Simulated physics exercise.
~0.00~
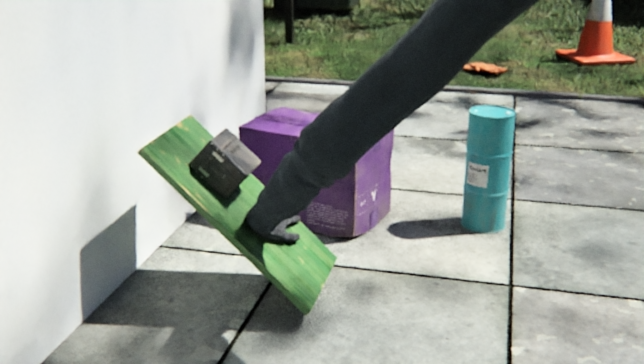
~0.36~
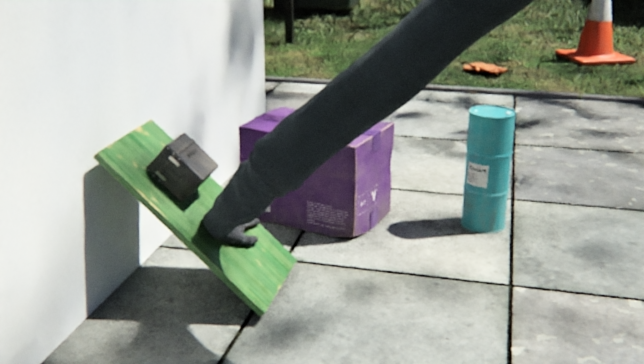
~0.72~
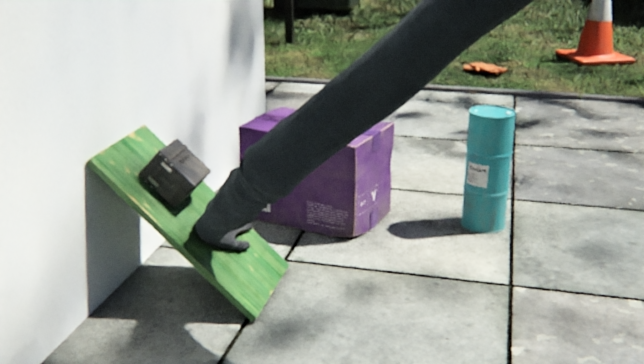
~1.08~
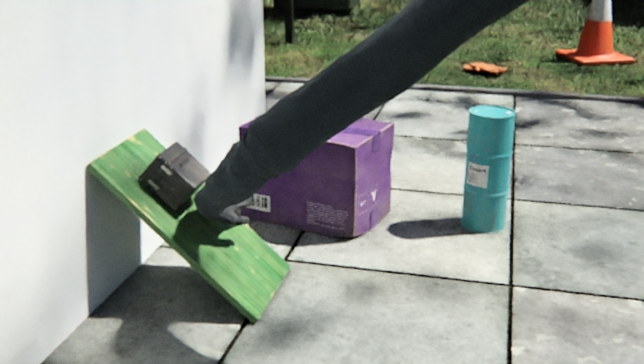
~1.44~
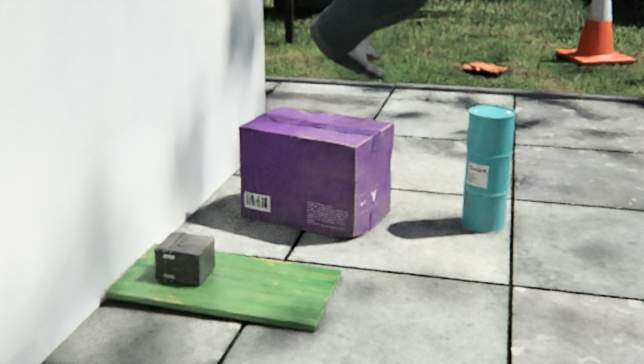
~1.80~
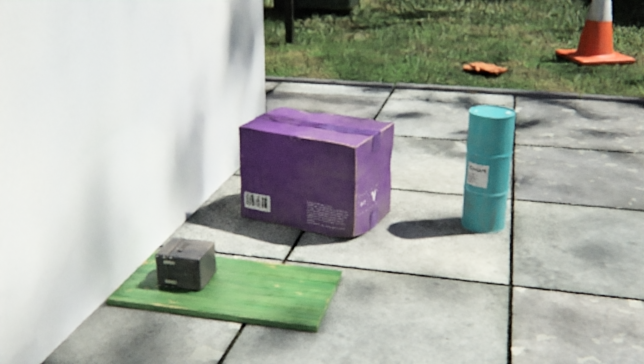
On a sunlit paved patio beside a white wall, a dark-sleeved, gloved arm holds a tilted green board with a small dark case resting on it. A purple box and a turquoise canister stand nearby, with grass and an orange cone beyond. The hand moves the board left and lowers it slightly until its upper end leans on the wall. It then lets go and draws back. The board slips down and drops onto the paving, the case still on top. It ends lying there, while the box and canister remain standing where they were.
